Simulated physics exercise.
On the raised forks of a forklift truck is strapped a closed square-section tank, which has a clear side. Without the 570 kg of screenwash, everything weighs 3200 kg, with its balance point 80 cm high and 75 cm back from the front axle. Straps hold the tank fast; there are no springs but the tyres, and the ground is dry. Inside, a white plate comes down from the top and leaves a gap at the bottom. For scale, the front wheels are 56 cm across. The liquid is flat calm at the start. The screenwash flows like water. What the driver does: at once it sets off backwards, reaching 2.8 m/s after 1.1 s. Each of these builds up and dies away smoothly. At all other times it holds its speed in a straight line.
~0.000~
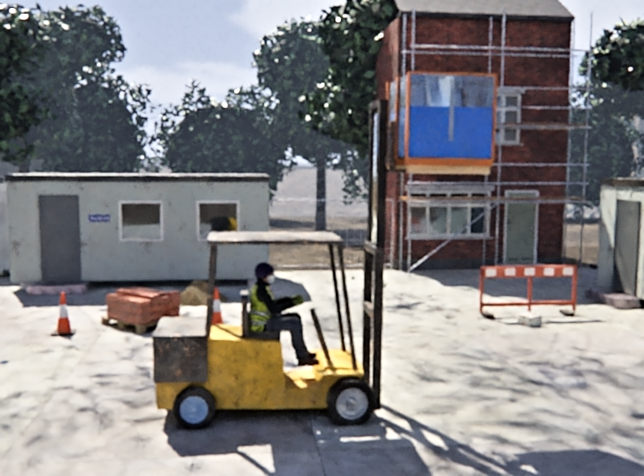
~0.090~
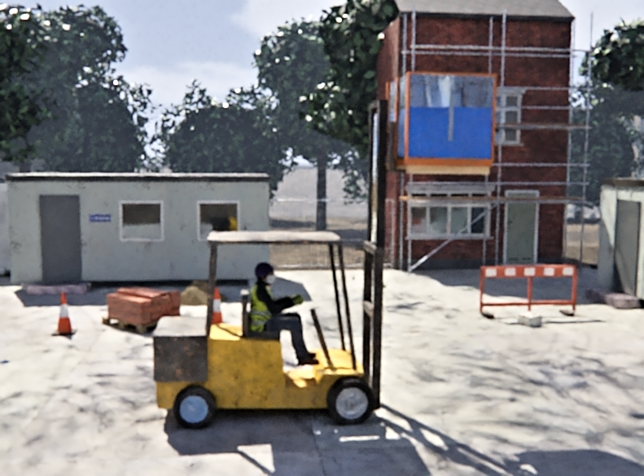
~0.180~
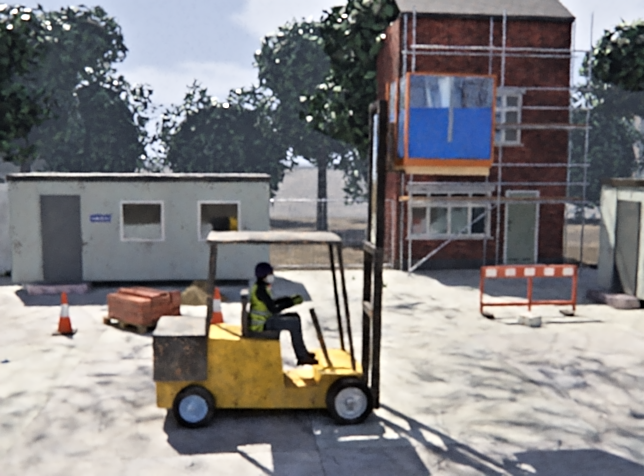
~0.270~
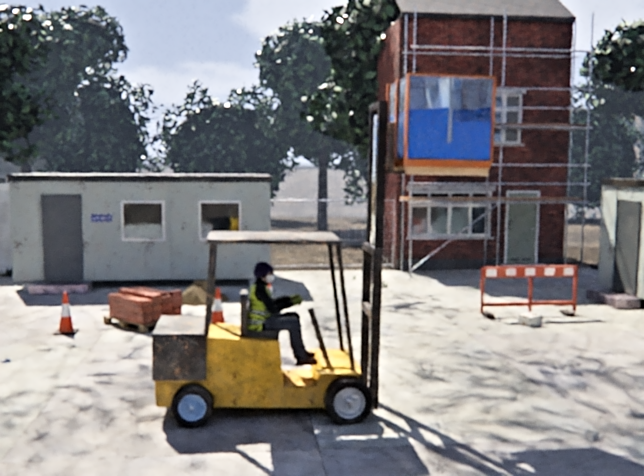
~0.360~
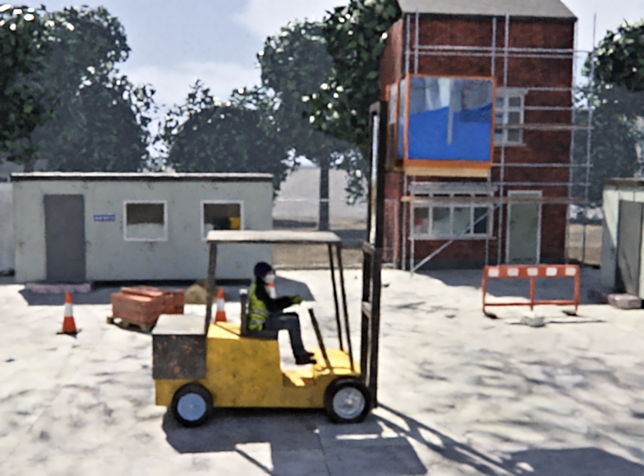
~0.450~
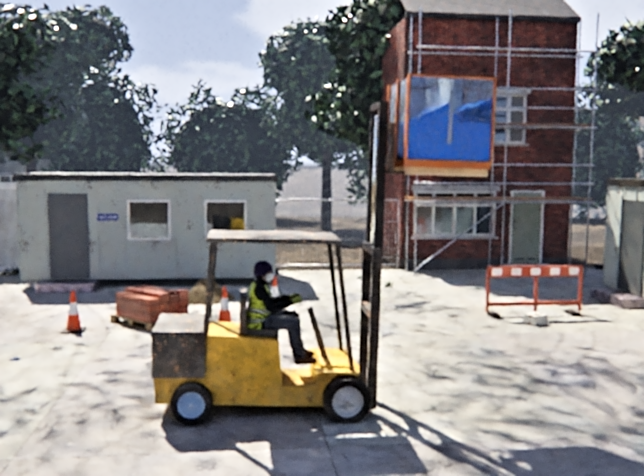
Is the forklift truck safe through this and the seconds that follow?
The forklift truck lifts briefly and recovers.
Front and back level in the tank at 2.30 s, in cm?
About 52 cm in front and 58 cm behind.
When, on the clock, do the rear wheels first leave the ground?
Around 0.60 s.
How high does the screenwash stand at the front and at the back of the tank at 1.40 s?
Front 68 cm, back 42 cm.
Then, 0.60 s in, the lean is 1° nose down, the rear 2 cm in the air; the liquid stands 39 cm at the back and 68 cm at the front.
Then, 1.00 s in, the lean is 3° nose down, the rear 7 cm in the air; the liquid stands 38 cm at the back and 72 cm at the front.
Then, 1.40 s in, the lean is 1° nose up, wheels down; the liquid stands 41 cm at the back and 68 cm at the front.
Then, 2.30 s in, the lean is 0°, wheels down; the liquid stands 58 cm at the back and 52 cm at the front.
Then, 4.09 s in, all wheels are down again; the highest lift was 7 cm and the largest lean 3°.
